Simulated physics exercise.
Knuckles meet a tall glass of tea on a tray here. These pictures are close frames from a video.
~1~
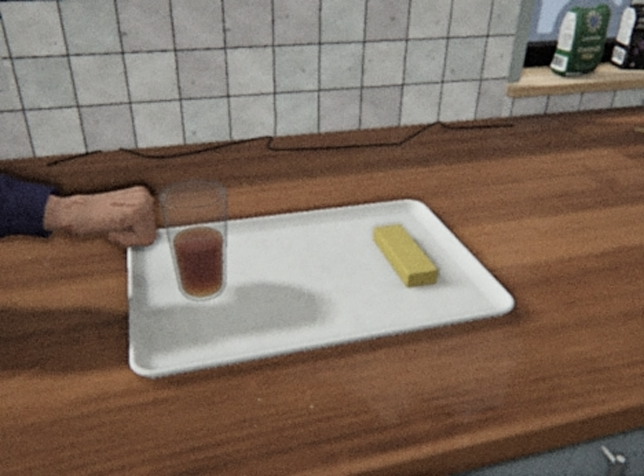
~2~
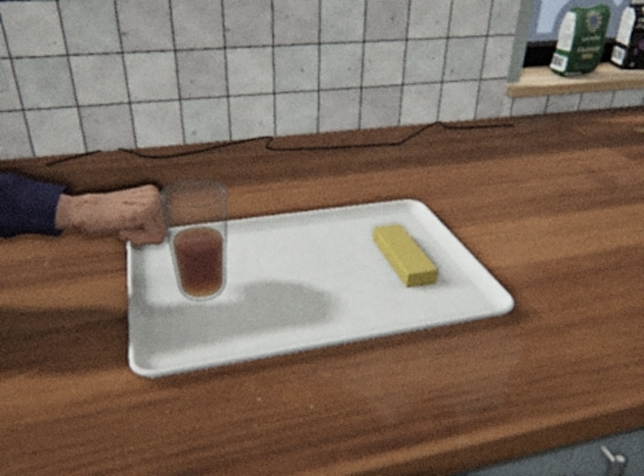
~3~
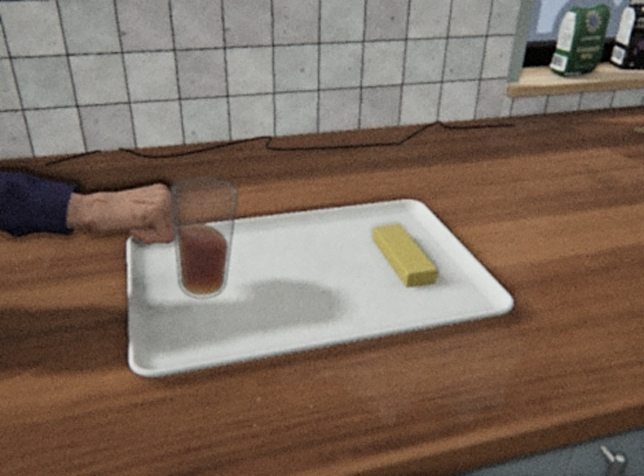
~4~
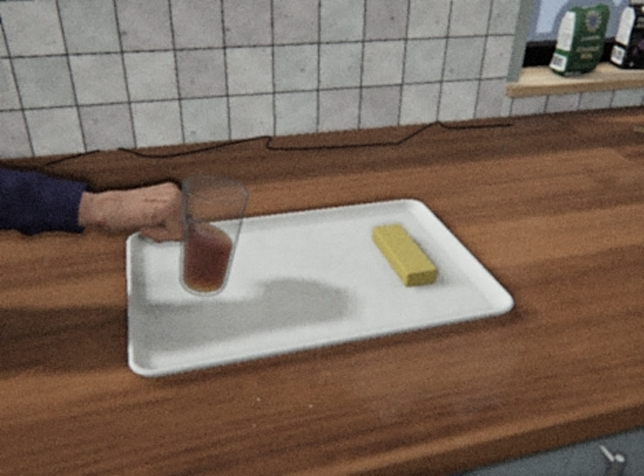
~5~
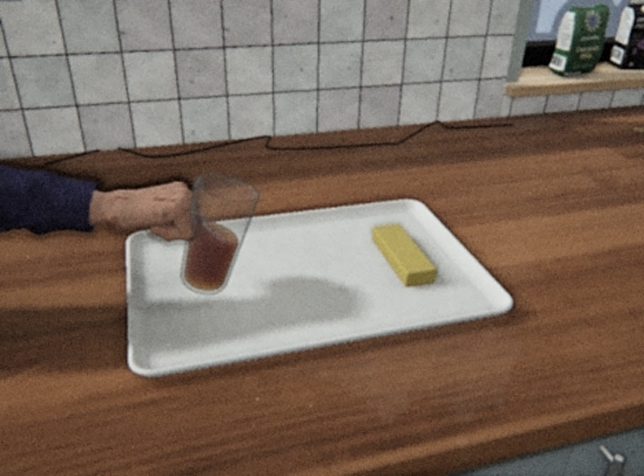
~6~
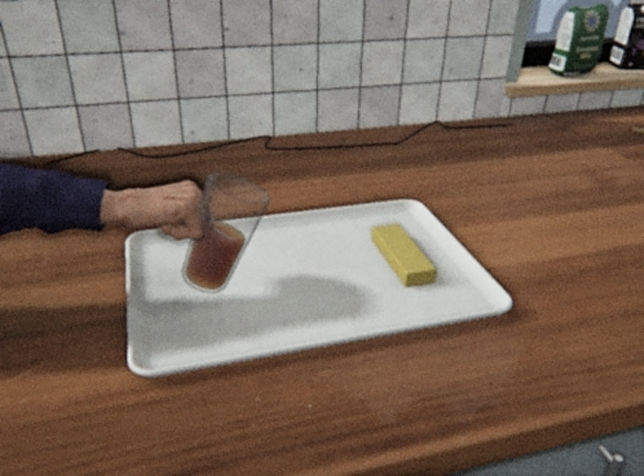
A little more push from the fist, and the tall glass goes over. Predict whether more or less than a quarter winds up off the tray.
Less than a quarter winds up off it.
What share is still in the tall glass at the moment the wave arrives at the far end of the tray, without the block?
50 in a hundred, roughly.
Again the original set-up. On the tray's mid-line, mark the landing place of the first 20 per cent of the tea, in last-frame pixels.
About (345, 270).
A moment on, the tall glass is falling and 100 per cent is in the glass, 0 on the tray and 0 above or beyond its rim.
Next, the tall glass lies on its side and 76 per cent is in the glass, 14 on the tray and 10 above or beyond its rim.
Then the tall glass lies on its side and 37 per cent is in the glass, 43 on the tray and 20 above or beyond its rim.
Later the tall glass lies on its side and 20 per cent is in the glass, 73 on the tray and 7 above or beyond its rim.
In the end 94 per cent is held by tray and glass, 6 is off the tray.
